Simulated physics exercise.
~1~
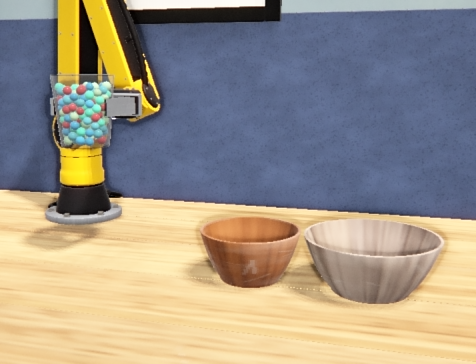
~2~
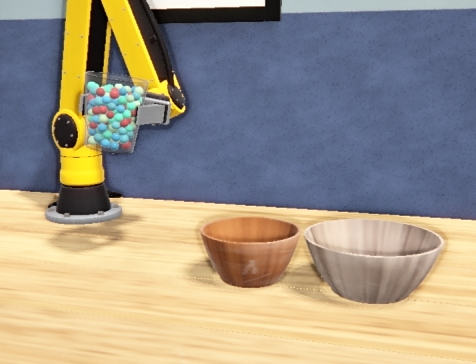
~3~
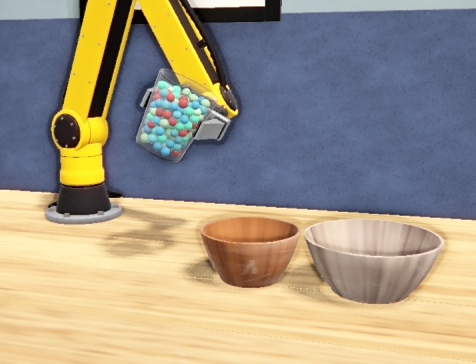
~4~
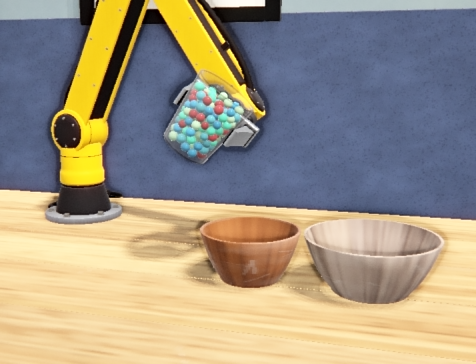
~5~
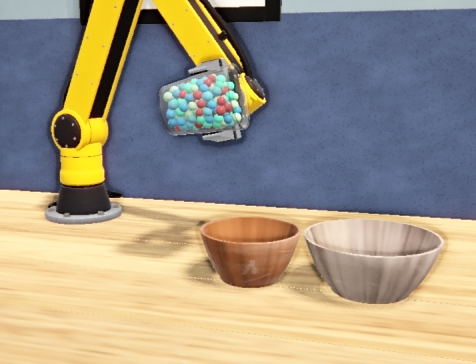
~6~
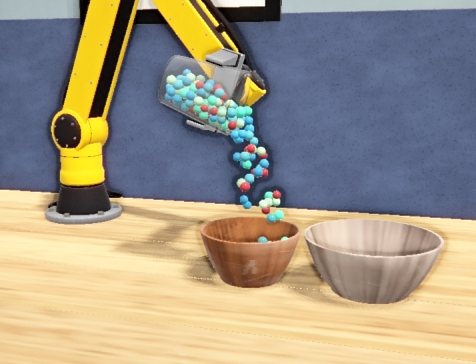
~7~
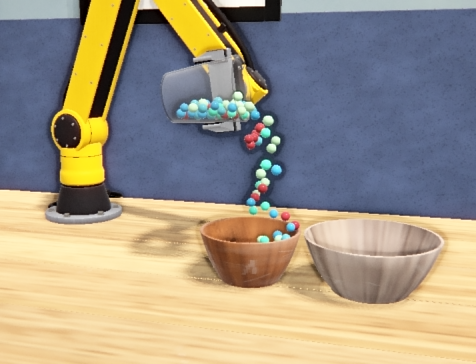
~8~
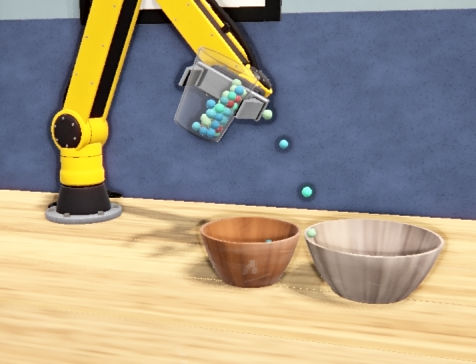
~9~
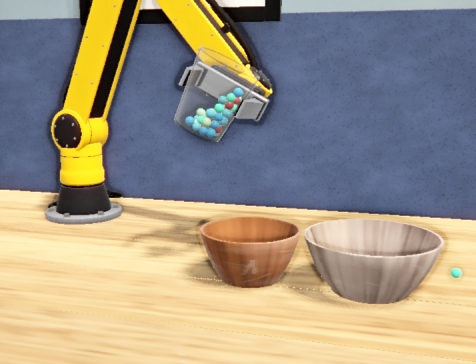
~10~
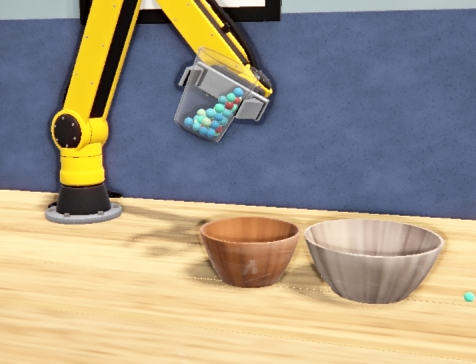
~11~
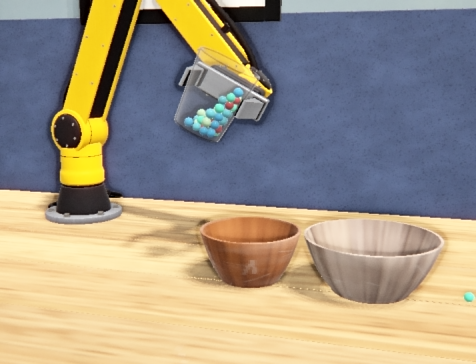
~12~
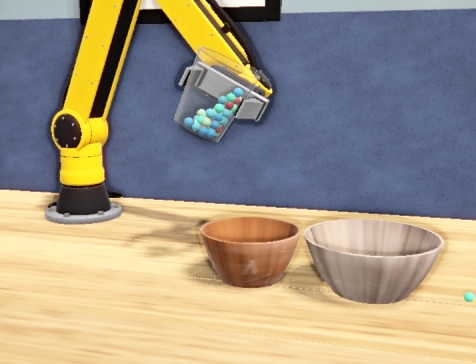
A yellow robot arm tips colourful balls into the brown bowl, keeping some in its beaker.
